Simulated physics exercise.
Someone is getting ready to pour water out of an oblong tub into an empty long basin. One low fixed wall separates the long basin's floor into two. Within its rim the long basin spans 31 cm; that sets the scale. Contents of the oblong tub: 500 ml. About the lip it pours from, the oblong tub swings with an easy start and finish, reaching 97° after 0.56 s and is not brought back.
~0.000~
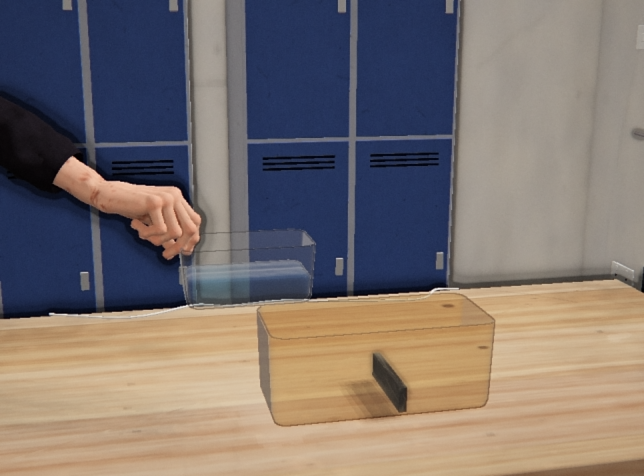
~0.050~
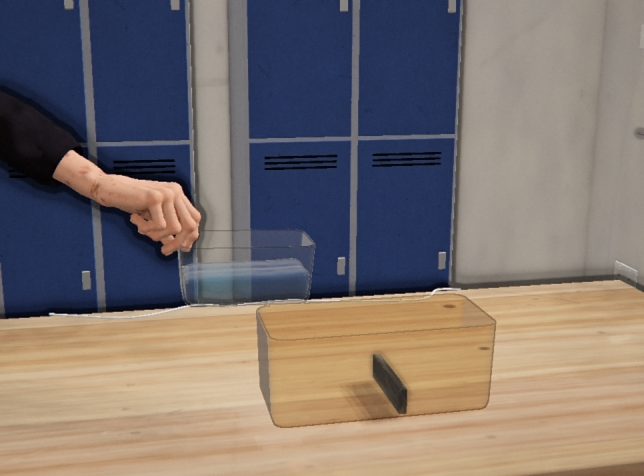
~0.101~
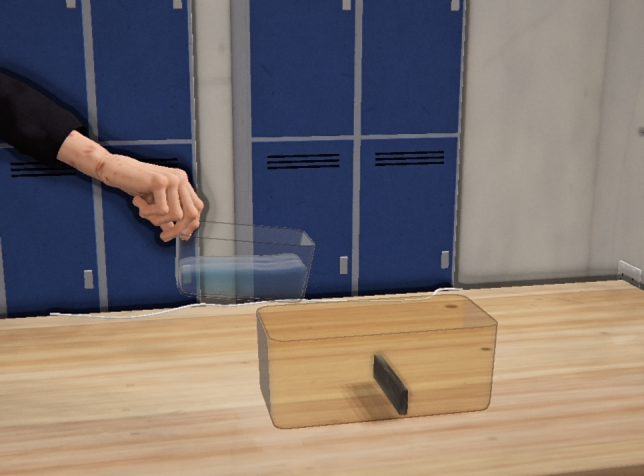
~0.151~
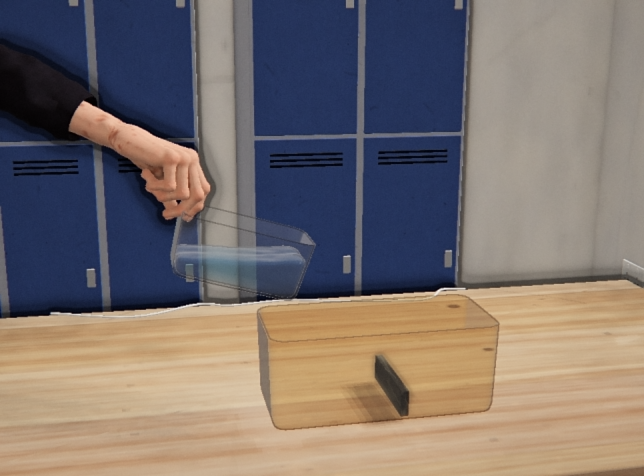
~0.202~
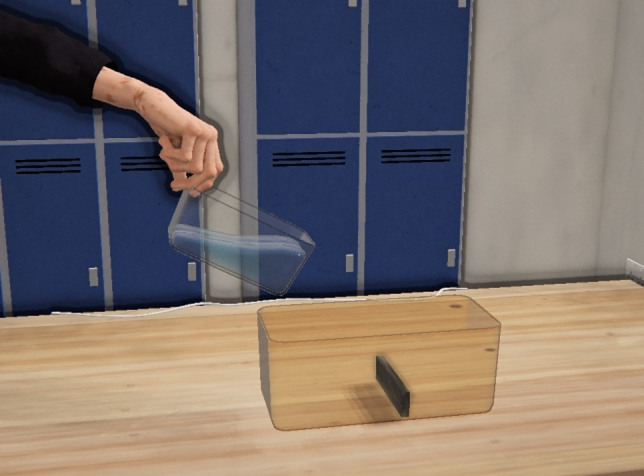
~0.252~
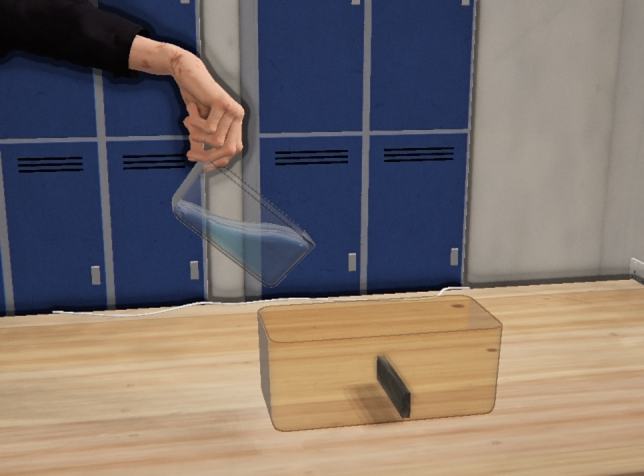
The video shows a hand holding a clear oblong tub of bluish water above a wooden table, beside an empty transparent basin with a dark upright divider; the hand rises and moves right, steadily tilting the tub toward the right.
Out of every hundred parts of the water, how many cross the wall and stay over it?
About 44 in every hundred.
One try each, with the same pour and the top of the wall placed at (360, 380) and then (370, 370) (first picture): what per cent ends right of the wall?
First 70, then 70 per cent.
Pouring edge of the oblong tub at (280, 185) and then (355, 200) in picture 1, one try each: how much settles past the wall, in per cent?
The first try gives 30 percent and the second 70 percent.
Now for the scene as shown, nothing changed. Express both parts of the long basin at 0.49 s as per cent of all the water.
About 4 left, 0 right.
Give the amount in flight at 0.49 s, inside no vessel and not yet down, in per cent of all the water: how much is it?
It comes to about 60 percent.
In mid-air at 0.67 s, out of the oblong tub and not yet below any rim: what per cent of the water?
Near 14 percent.
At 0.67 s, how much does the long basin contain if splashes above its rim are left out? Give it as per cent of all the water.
About 82 per cent.
Then, 0.49 s in, the tilt is 94° and 36 per cent is still to pour, 4 is left of the wall and 0 right of it.
Then, 0.67 s in, the tilt is 97° and 5 per cent is still to pour, 27 is left of the wall and 54 right of it.
Then, 0.86 s in, the tilt is 97° and 1 per cent is still to pour, 41 is left of the wall and 45 right of it.
Then, 1.06 s in, the tilt is 97° and 0 per cent is still to pour, 50 is left of the wall and 44 right of it.
Finally, 51 per cent lies left of the wall, 44 right of it and 5 outside.
